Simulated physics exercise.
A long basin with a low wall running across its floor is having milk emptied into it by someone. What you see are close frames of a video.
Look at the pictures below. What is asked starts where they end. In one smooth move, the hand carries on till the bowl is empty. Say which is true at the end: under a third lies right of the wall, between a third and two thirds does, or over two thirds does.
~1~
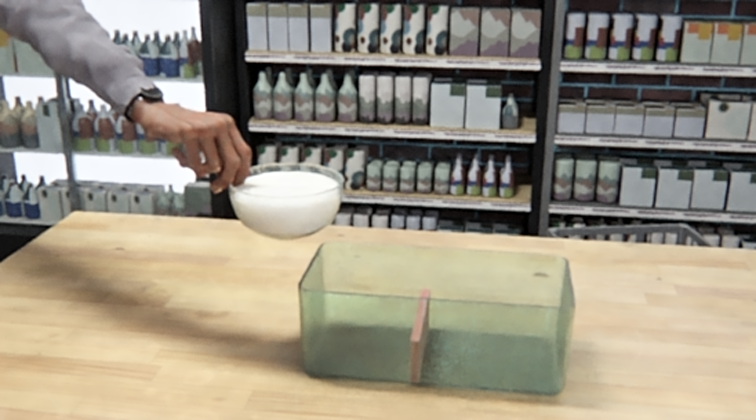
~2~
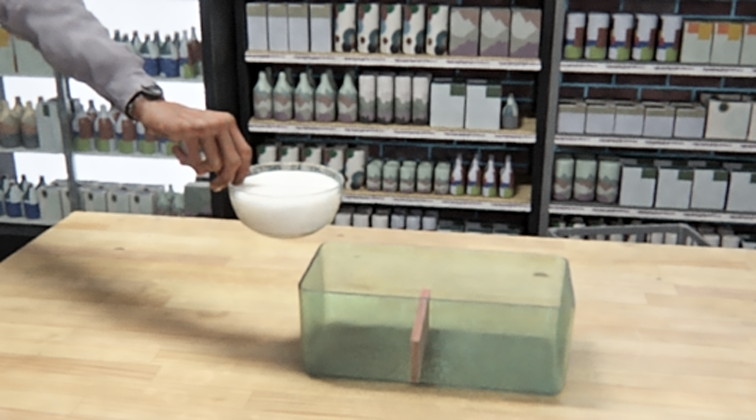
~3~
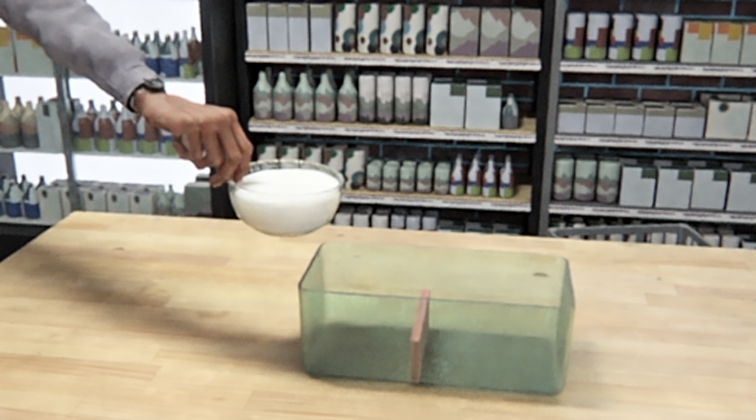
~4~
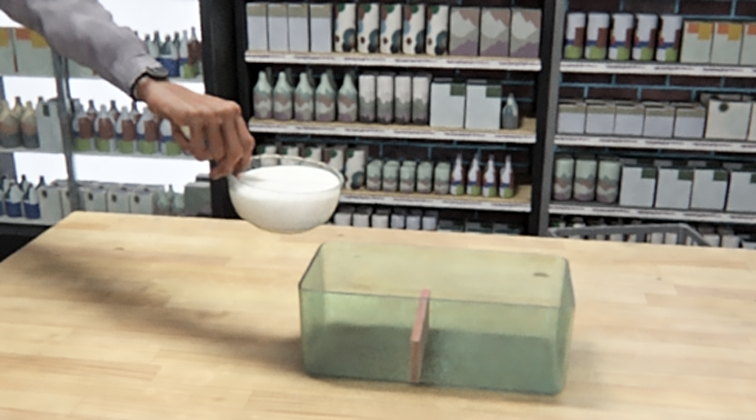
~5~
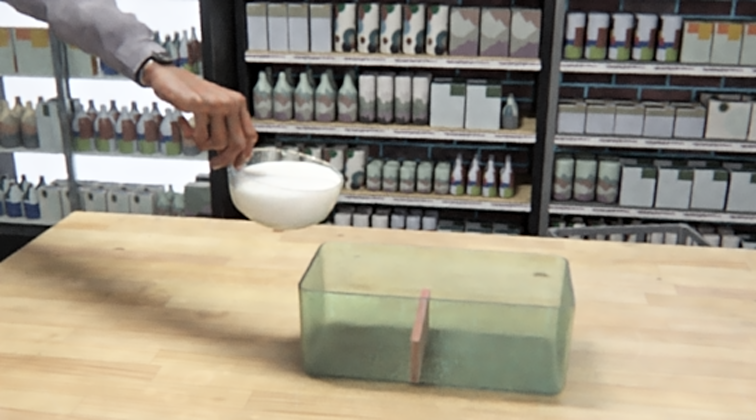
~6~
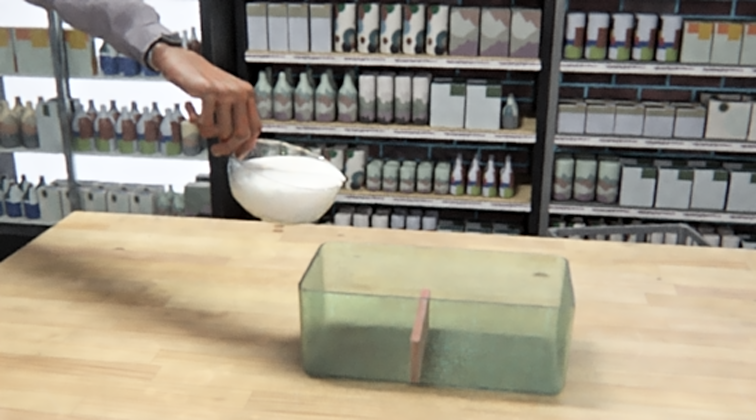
I reckon what ends right of the wall lands in the middle band of a third to two thirds.
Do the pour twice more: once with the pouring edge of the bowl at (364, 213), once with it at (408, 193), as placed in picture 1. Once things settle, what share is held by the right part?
First try: Near 75 percent; second try: Near 95 percent.
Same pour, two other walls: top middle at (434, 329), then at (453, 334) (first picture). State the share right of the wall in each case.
In turn 35 and 10 in a hundred.
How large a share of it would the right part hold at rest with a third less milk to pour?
About 35 in a hundred.
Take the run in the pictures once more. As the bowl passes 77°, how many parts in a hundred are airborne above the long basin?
That comes to near 40 percent.
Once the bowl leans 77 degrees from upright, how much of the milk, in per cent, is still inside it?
Looks like roughly 30 percent is still held.
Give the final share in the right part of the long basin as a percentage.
About 55 per cent.
A moment on, the tilt is 77° and 29 per cent is still to pour, 22 is left of the wall and 7 right of it.
Next, the tilt is 112° and 0 per cent is still to pour, 41 is left of the wall and 53 right of it.
Then the tilt is 119° and 0 per cent is still to pour, 45 is left of the wall and 53 right of it.
Later the tilt is 119° and 0 per cent is still to pour, 45 is left of the wall and 54 right of it.
Finally, 45 per cent lies left of the wall, 54 right of it and 1 outside.
